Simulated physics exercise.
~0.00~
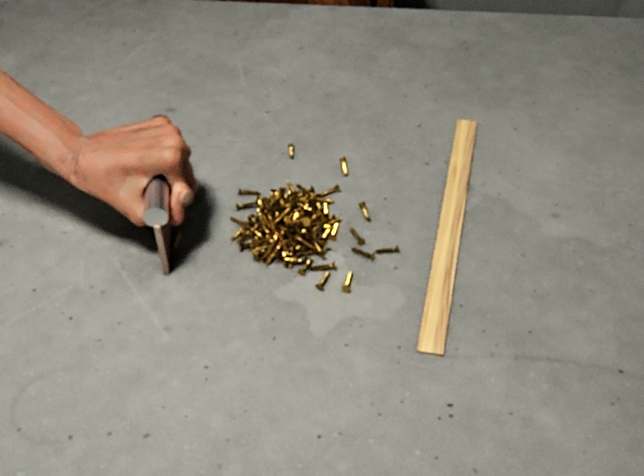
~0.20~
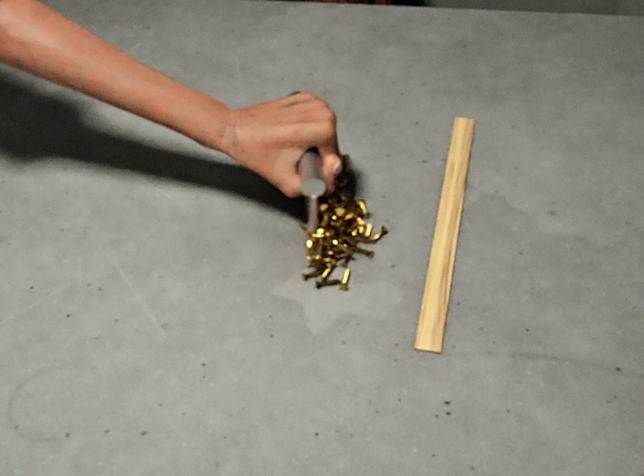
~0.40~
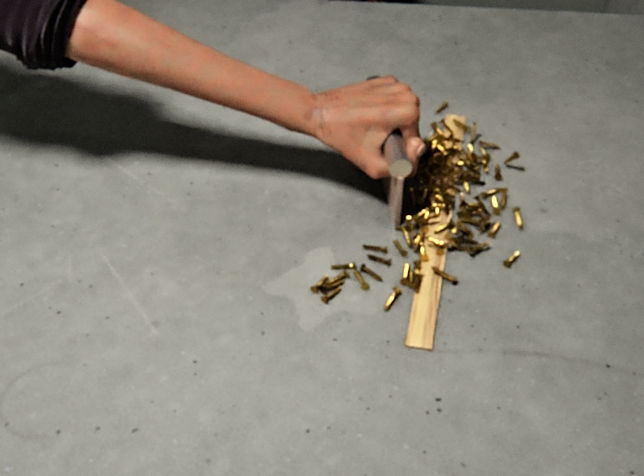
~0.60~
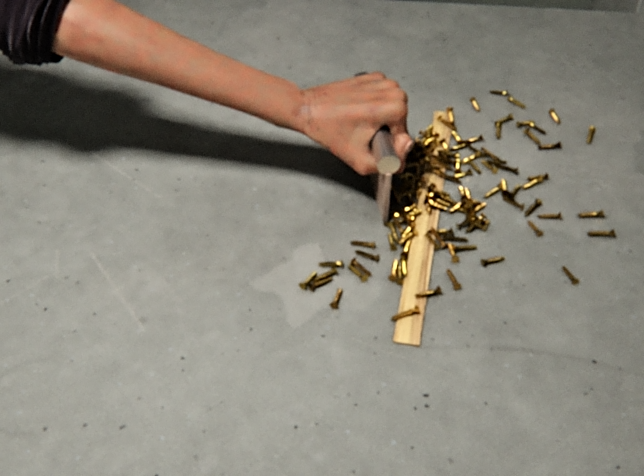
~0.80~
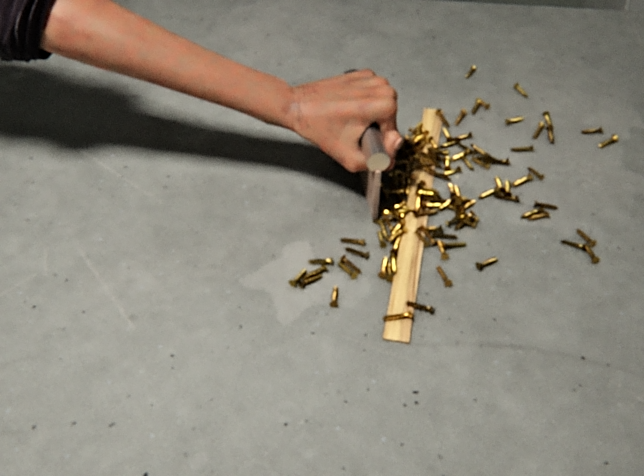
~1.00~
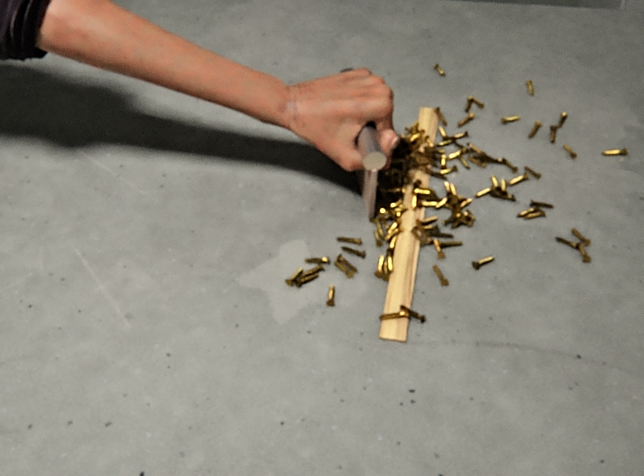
A hand pushes brass-coloured screws rightward with a scraper, scattering them over a wooden strip.
